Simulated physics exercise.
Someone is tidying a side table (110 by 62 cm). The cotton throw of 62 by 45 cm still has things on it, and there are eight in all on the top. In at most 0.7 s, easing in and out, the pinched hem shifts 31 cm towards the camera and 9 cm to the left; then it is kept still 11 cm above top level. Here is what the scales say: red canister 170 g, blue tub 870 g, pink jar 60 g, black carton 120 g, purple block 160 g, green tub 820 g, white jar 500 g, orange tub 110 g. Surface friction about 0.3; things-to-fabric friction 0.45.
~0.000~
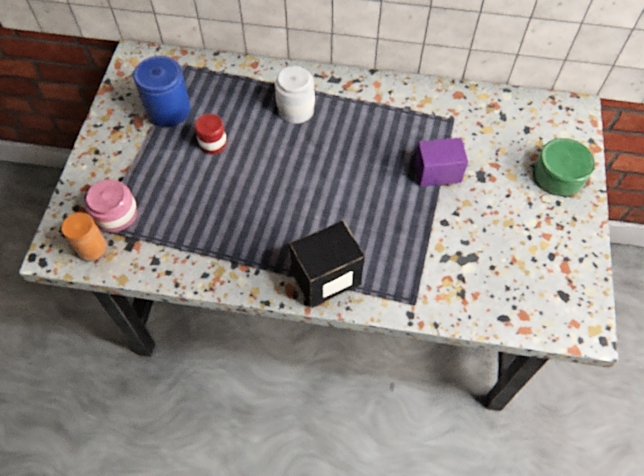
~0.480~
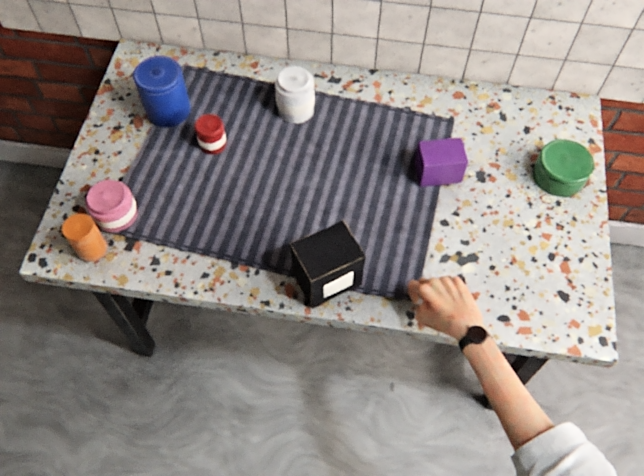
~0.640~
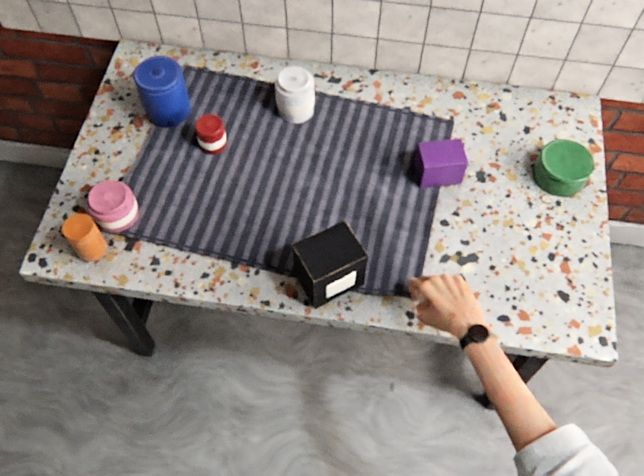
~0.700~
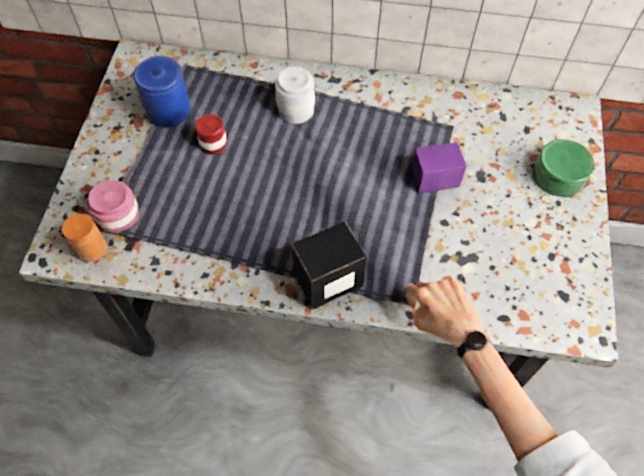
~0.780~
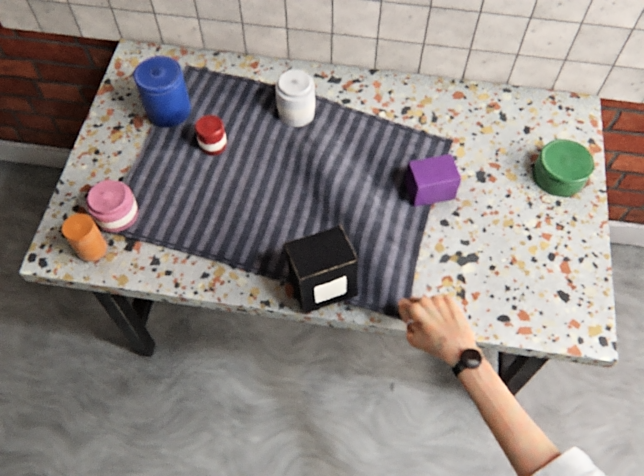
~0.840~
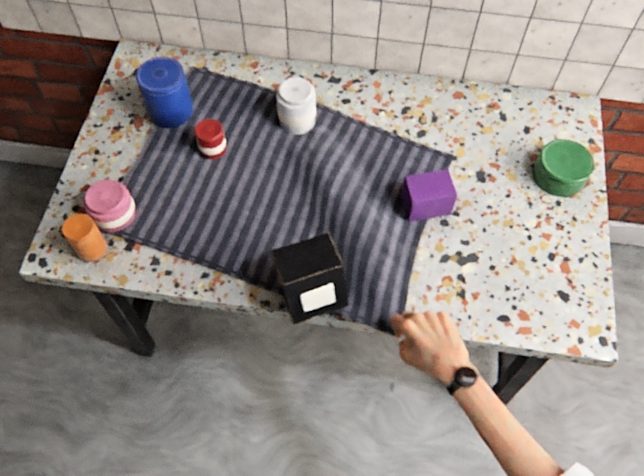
At the start, eight containers and blocks sit on a speckled table, several on a striped grey cloth. A hand reaches in from the lower right and pinches the cloth's front corner, then draws it slightly forward and left, wrinkling the fabric as the purple block and black carton shift with it.
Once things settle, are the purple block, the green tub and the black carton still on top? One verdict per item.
At the end, the purple block is off. The green tub is on. The black carton is off.
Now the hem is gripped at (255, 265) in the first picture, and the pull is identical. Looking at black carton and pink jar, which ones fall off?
Black carton: Off the top; pink jar: Still on top.
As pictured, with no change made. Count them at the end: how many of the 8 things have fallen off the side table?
That gives 2.
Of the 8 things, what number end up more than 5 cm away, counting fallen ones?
Counting them up, I get 6.
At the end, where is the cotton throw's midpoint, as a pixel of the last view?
I'd point to about (284, 276).
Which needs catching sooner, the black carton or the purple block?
First: Black.
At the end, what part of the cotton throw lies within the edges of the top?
Roughly 65%.
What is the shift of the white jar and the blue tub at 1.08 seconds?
For the white jar it's around 20 cm, and for the blue tub around 10 cm.
At 1.0 s, 90 % of the cotton throw is still over the top; purple block 18 cm off its start, black carton 12 cm off its start, white jar 11 cm off its start.
At 1.1 s, 80 % of the cotton throw is still over the top; purple block 27 cm off its start, black carton 23 cm off its start, white jar 19 cm off its start.
At 1.2 s, 70 % of the cotton throw is still over the top; purple block 35 cm off its start at (438, 320), black carton over the edge, white jar 27 cm off its start at (331, 181).
At 1.3 s, 65 % of the cotton throw is still over the top; black carton over the edge, purple block 43 cm off its start, white jar 32 cm off its start.
At 2.9 s, 65 % of the cotton throw is still over the top; black carton over the edge, purple block over the edge, green tub 0 cm off its start at (568, 160), white jar 33 cm off its start at (346, 208).
